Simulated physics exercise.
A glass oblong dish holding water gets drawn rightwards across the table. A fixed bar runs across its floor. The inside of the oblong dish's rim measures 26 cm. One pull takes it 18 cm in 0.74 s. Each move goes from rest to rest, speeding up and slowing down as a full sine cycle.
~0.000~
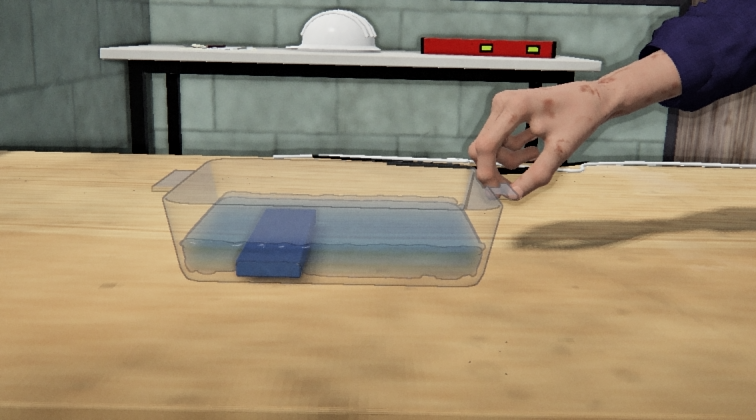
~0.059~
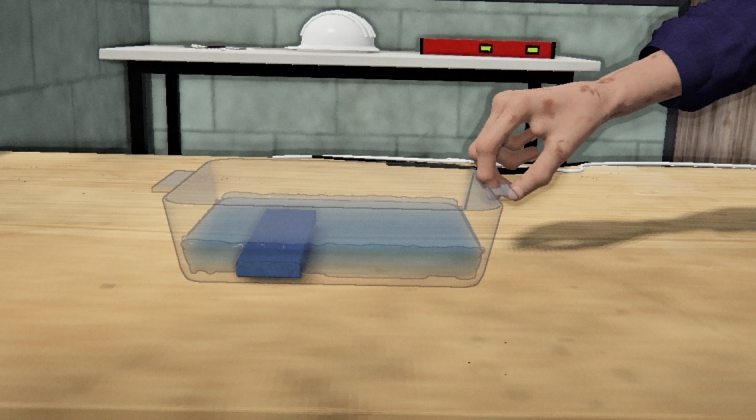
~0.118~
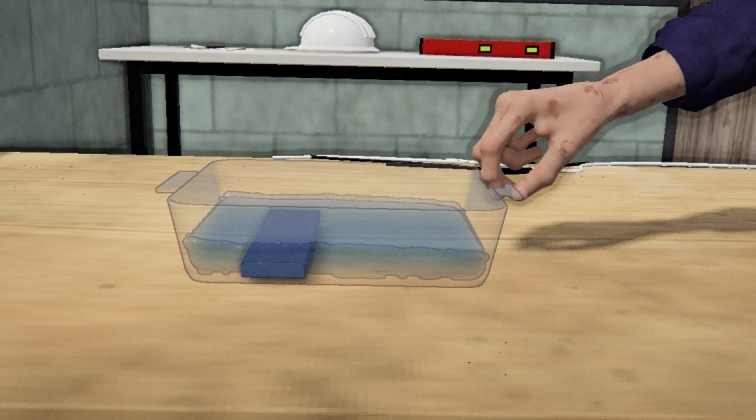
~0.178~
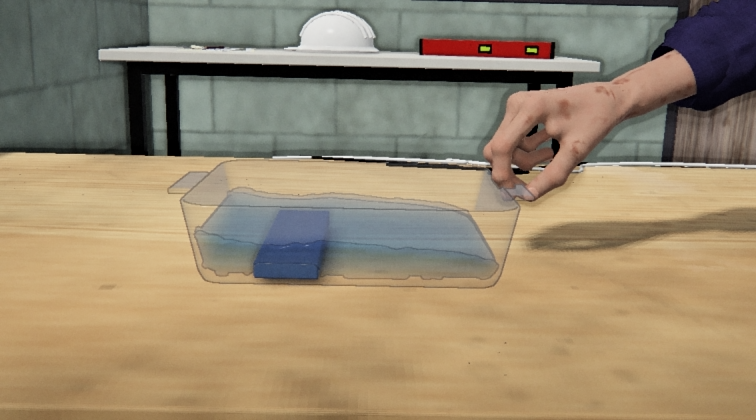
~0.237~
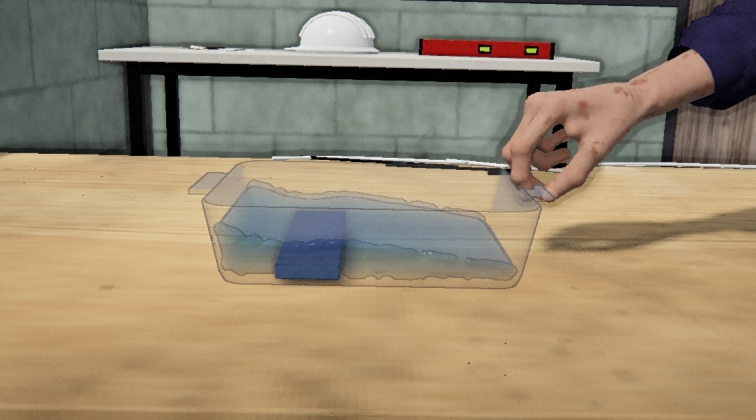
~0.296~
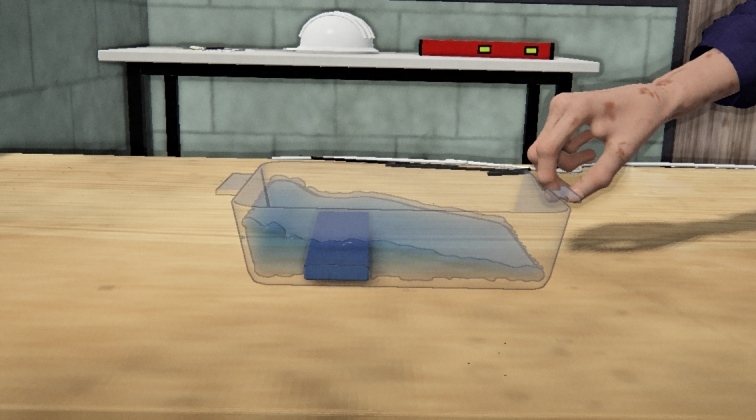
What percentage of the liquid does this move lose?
About 8 per cent.
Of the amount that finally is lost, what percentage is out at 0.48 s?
My estimate is about 0 in a hundred.
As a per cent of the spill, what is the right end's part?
90 %.
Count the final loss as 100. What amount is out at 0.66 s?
I'd put it at about 0 percent.
Then, 0.48 s in, it has gone 14 cm; 0 per cent is out over the left end and 0 over the right.
Then, 0.66 s in, it has gone 18 cm; 0 per cent is out over the left end and 0 over the right.
Then, 0.85 s in, it has gone 18 cm; 0 per cent is out over the left end and 7 over the right.
Then, 1.03 s in, it has gone 18 cm; 0 per cent is out over the left end and 7 over the right.
Finally, 8 per cent is out in all, 0 of it over the left end.
